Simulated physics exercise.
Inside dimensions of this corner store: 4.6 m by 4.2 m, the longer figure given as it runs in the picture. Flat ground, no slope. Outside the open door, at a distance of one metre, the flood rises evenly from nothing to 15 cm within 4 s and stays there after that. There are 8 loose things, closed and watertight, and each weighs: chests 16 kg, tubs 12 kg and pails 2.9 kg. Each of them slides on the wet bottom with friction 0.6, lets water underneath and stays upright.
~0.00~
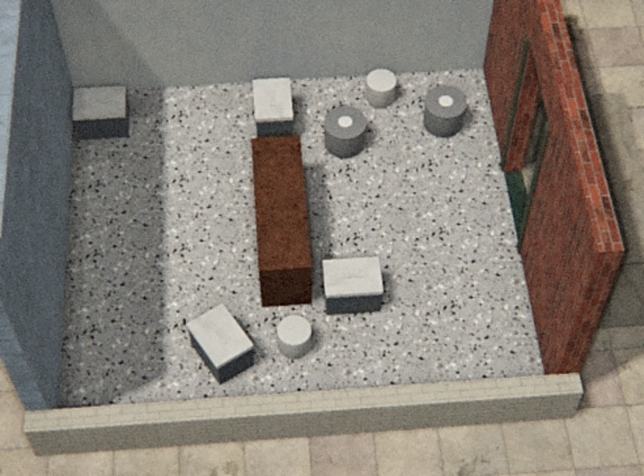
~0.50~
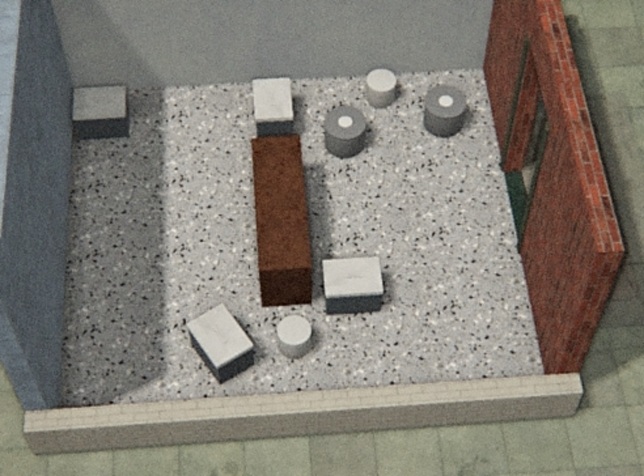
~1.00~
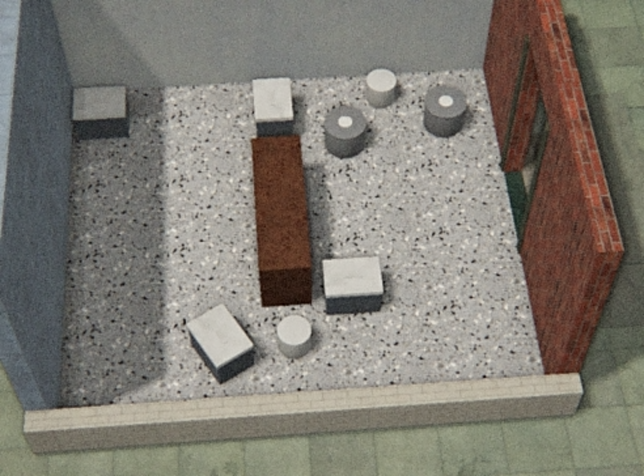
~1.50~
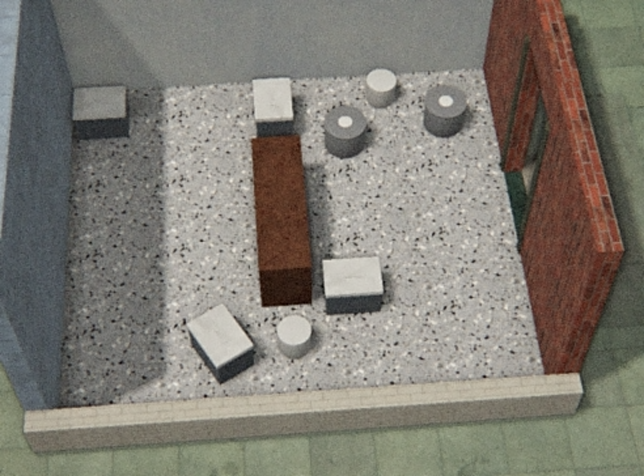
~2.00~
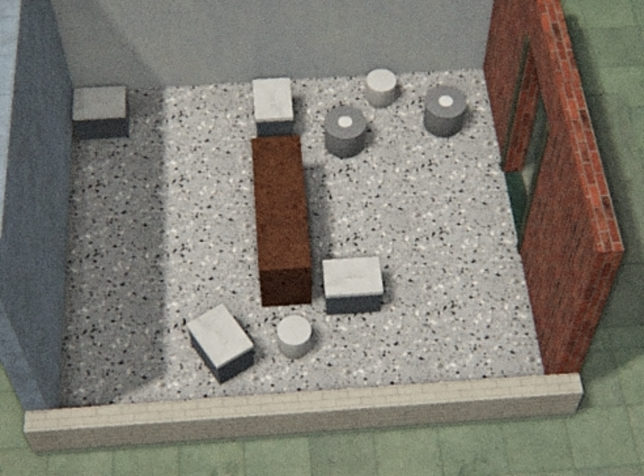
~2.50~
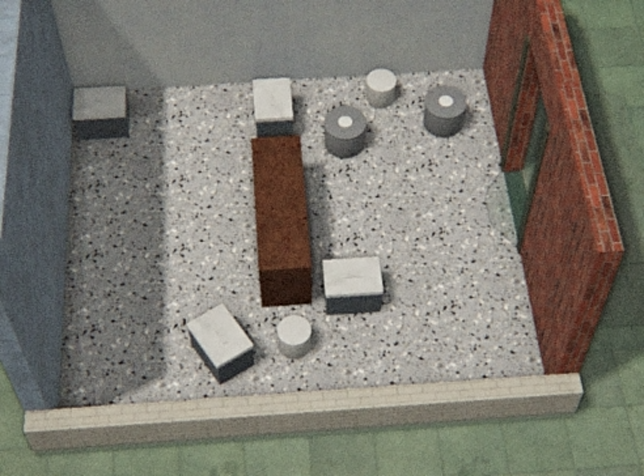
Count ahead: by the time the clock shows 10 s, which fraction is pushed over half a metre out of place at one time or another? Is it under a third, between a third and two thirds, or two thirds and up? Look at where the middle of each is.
It is under a third.
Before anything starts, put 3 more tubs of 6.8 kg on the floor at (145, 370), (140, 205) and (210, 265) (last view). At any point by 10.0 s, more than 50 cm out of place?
One by one, in that order: Below it, below it, below it.
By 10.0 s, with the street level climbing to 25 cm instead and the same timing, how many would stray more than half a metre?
That would give 6.
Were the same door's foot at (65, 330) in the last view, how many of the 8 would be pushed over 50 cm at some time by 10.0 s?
Count: 2.
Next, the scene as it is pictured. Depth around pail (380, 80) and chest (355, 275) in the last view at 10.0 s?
About 4 and 6 cm.
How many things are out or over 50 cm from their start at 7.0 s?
At that time I count 0.
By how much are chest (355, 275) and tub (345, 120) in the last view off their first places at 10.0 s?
They've ended up 20 cm and 10 cm away, in that order.
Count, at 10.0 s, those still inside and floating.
Total: 1.
After 3.5 s 0 of 8 are over 50 cm from their spots; 0 afloat.
After 4.5 s 0 of 8 are over 50 cm from their spots; 0 afloat.
After 7.0 s 0 of 8 are over 50 cm from their spots; 0 afloat.
After 10.0 s 1 of 8 are over 50 cm from their spots, and 1 have been at some point; 1 afloat.
